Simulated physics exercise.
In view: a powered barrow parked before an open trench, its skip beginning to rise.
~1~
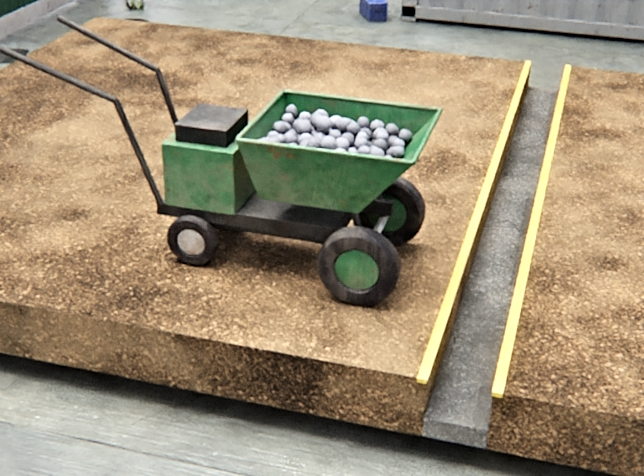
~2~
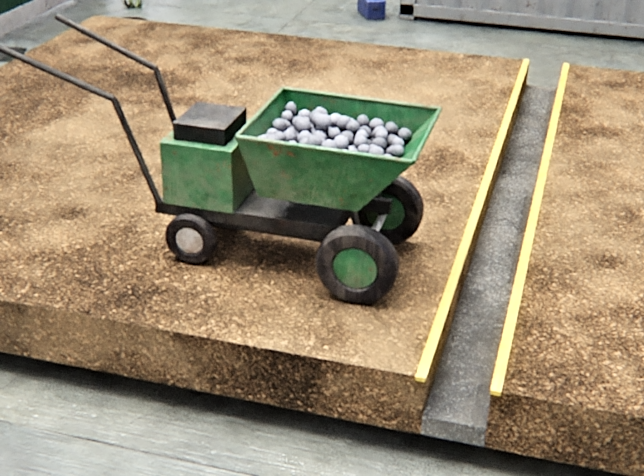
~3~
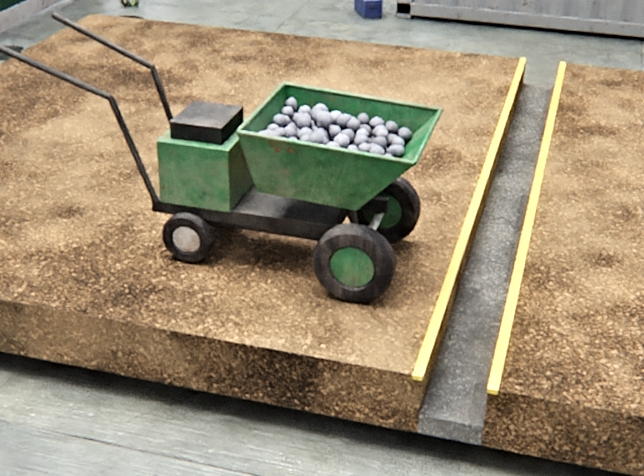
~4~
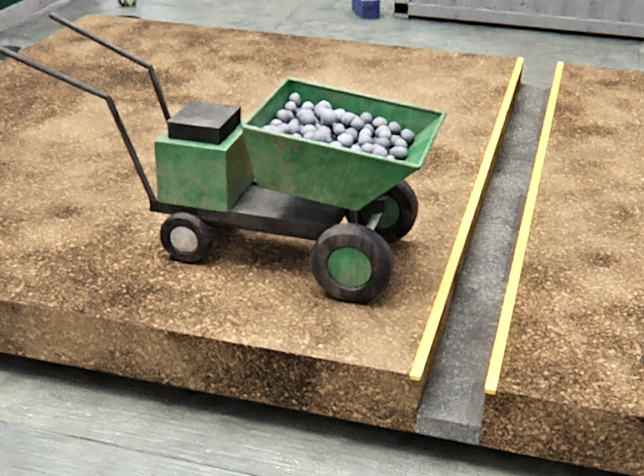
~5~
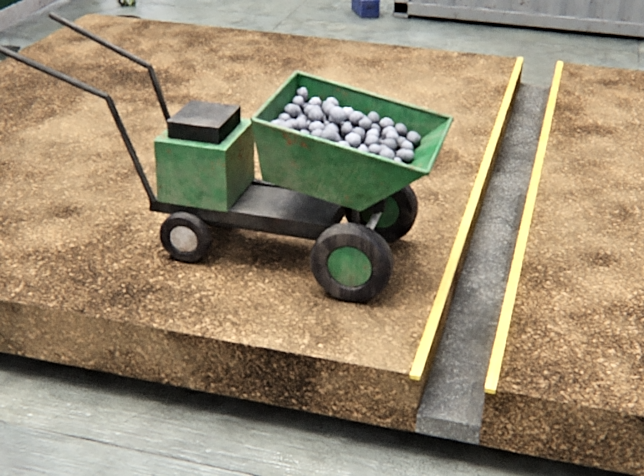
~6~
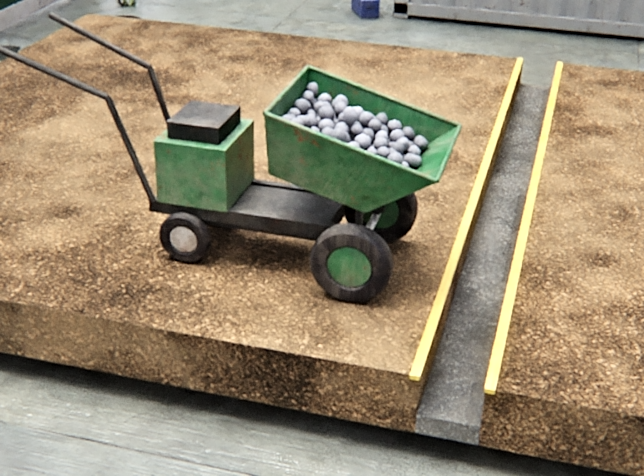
Green powered barrow standing beside a narrow trench, its skip of round grey cobbles slowly rising and tilting forward to the right.
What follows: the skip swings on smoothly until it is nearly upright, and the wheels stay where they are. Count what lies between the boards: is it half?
In the trench: Under half.
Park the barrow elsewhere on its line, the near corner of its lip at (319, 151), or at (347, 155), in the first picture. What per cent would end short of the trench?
Roughly 30 per cent, and 10 per cent.
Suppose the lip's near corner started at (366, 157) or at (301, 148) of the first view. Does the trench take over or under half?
In turn: The larger part; the smaller part.
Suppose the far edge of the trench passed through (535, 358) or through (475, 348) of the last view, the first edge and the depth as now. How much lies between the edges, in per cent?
First some 90, then 0 per cent.
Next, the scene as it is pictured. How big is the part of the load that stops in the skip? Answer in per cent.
Roughly 20 in a hundred.
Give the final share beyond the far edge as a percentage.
Close to 50 per cent.
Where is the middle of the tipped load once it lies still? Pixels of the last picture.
At about (521, 287).
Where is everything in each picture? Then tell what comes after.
In the first picture, lip of the skip near (413, 163), level; top of the load near (321, 140), round cobbles; first edge of the trench near (434, 343); far edge near (506, 355), the trench under half as wide as the skip, and about half as deep as wide.
In the second picture, lip of the skip near (413, 162), level; top of the load near (320, 138).
In the third picture, lip of the skip near (414, 164), tipped barely; top of the load near (323, 125).
In the fourth picture, lip of the skip near (419, 168), tipped a little; top of the load near (318, 131).
In the fifth picture, lip of the skip near (427, 173), tipped a little; top of the load near (316, 116).
In the sixth picture, lip of the skip near (436, 181), tipped clearly; top of the load near (327, 114); first edge of the trench near (427, 339); far edge near (498, 352).
Shortly afterwards, skip tipped steeply; the whole lot in the skip.
Next, skip tipped steeply; all but a few in the skip; only a few in or heaped over the trench; a little beyond it; only a few falling.
Some moments later, skip tipped right over; near a third in the skip; near a quarter in or heaped over the trench; near half beyond it.
In the end, skip tipped right over; near a quarter in the skip; near a third in or heaped over the trench; near half beyond it.
